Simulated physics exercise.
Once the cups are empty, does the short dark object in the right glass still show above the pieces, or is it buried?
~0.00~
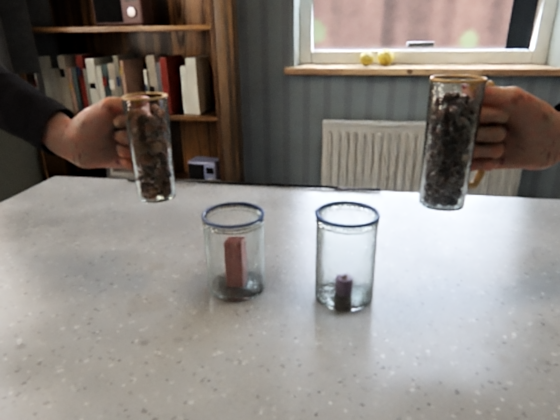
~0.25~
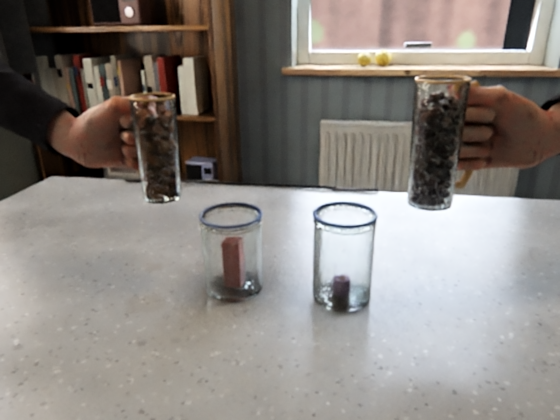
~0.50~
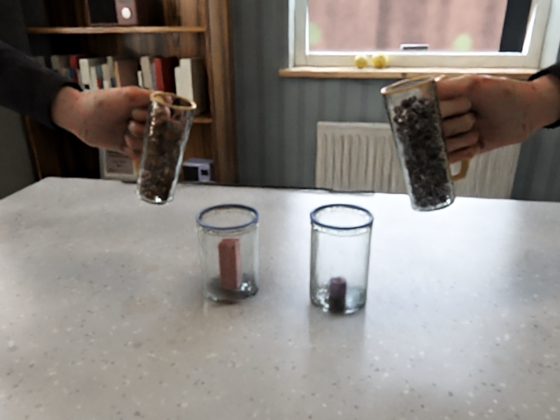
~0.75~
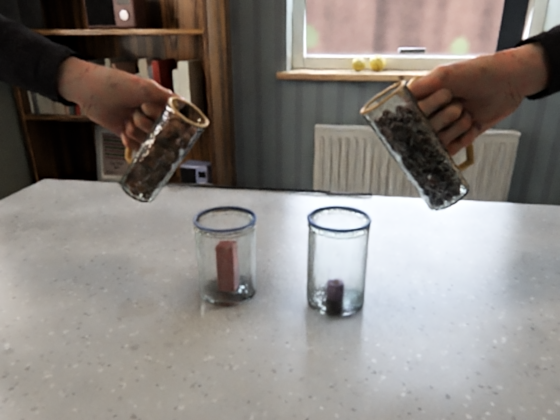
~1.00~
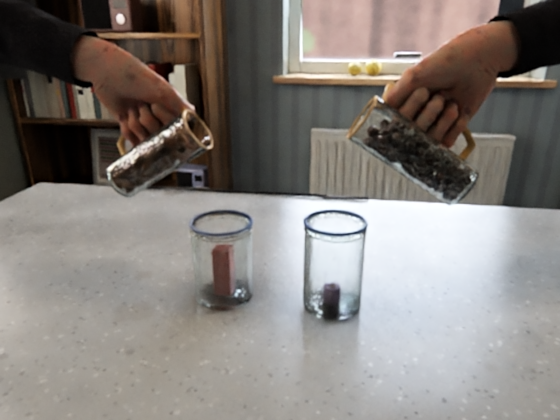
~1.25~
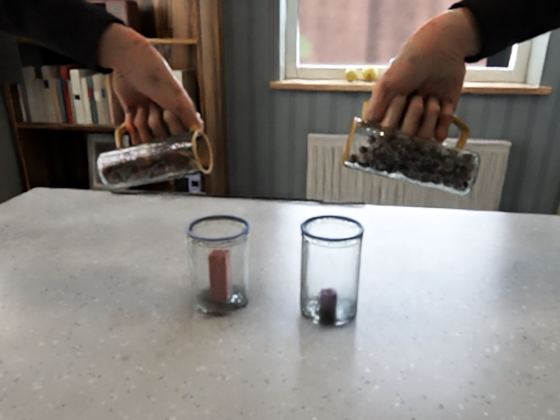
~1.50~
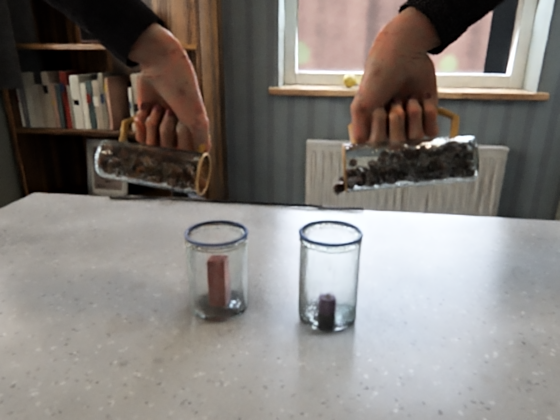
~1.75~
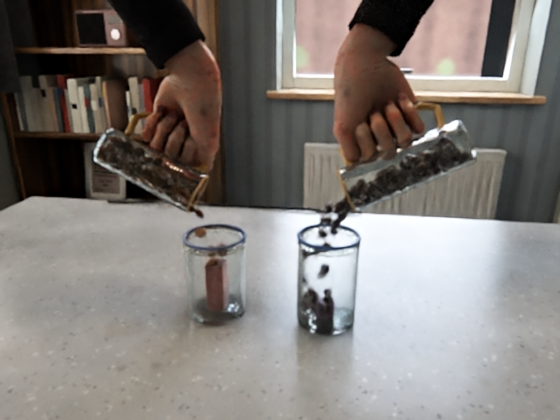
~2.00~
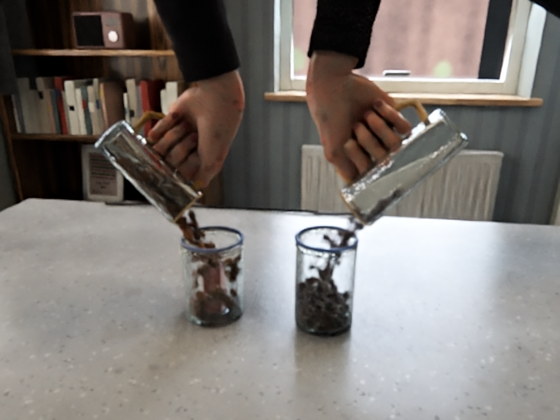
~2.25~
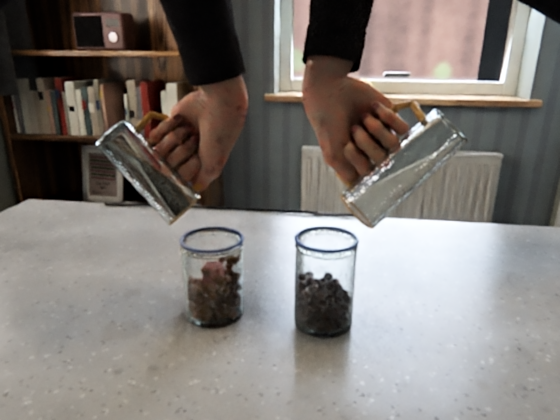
It is buried under the dark pieces in the right glass, while the taller reddish block in the left glass still sticks out.
